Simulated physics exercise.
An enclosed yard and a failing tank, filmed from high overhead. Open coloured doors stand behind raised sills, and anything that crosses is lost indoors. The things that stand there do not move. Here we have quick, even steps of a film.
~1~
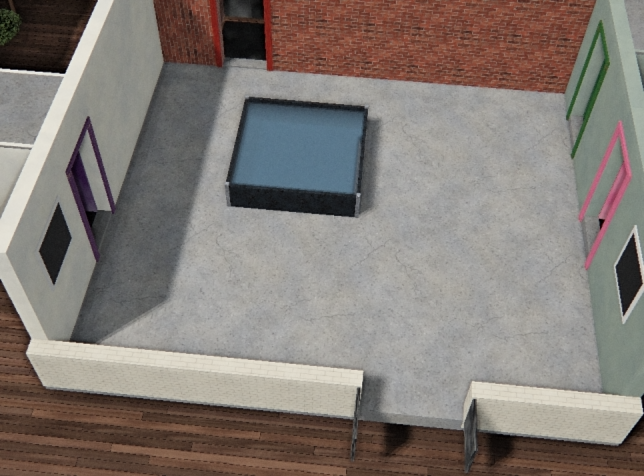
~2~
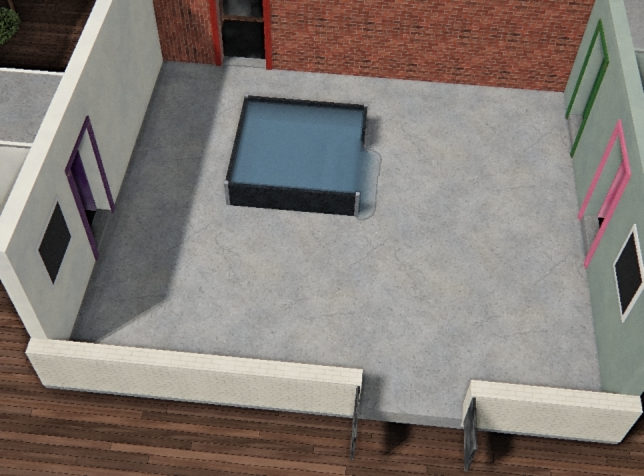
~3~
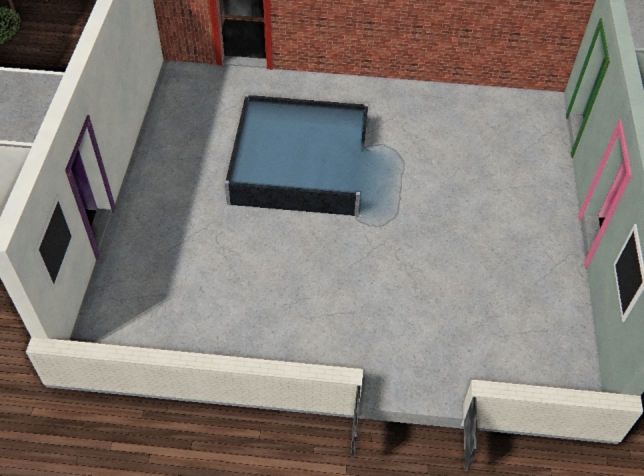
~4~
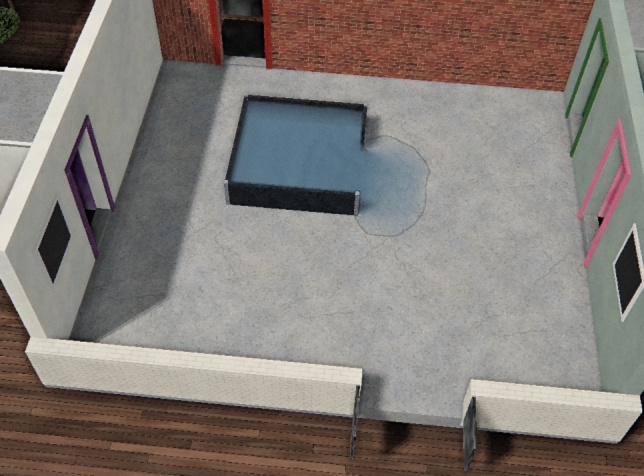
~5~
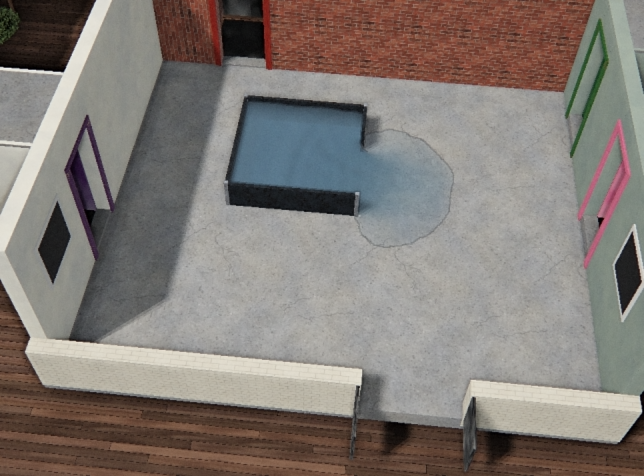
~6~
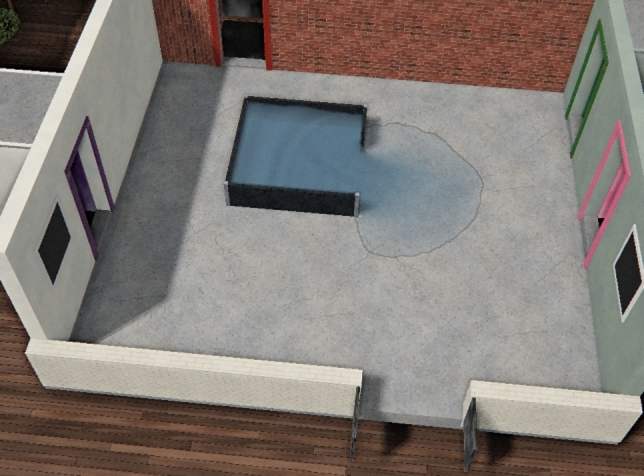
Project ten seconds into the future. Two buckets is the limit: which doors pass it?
At the end, I expect the purple door to see two buckets at most. I expect the pink door to see two buckets at most. I expect the green door to see two buckets at most. I expect the red door to see two buckets at most.
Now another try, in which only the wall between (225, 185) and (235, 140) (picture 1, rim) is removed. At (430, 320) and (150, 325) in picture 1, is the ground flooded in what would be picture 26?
Taking the two points in order, the first is left dry and the second is waterlogged.
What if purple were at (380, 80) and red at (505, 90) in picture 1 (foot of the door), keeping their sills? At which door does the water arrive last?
It's the purple one.
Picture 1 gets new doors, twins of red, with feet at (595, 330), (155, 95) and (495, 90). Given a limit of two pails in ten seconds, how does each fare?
The first new doorway tops it, the second comes up short, the third tops it.
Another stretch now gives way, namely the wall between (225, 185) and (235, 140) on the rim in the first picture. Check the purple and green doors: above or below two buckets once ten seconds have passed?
Note - purple door: Past the mark, green door: Short of the mark.
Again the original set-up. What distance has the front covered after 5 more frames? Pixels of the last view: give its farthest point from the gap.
By then the tip should be at about (572, 185).
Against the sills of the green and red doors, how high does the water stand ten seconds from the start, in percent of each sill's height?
40 and 90 %, in that order.
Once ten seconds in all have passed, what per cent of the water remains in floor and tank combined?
I make it around 96 per cent.
A moment on, water covers 20 % of the floor; the purple door not reached, the pink door not reached, the green door not reached, the red door not reached.
Next, water covers 30 % of the floor; the purple door not reached, the pink door wet at the sill, nothing in, the green door wet at the sill, nothing in, the red door not reached.
Then, water covers 35 % of the floor; the purple door not reached, the pink door wet at the sill, nothing in, the green door wet at the sill, nothing in, the red door not reached.
Later, water covers 50 % of the floor; the purple door not reached, the pink door wet at the sill, nothing in, the green door wet at the sill, nothing in, the red door not reached.
In the end, water covers 85 % of the floor; the purple door not reached, the pink door wet at the sill, nothing in, the green door wet at the sill, nothing in, the red door wet at the sill, nothing in.
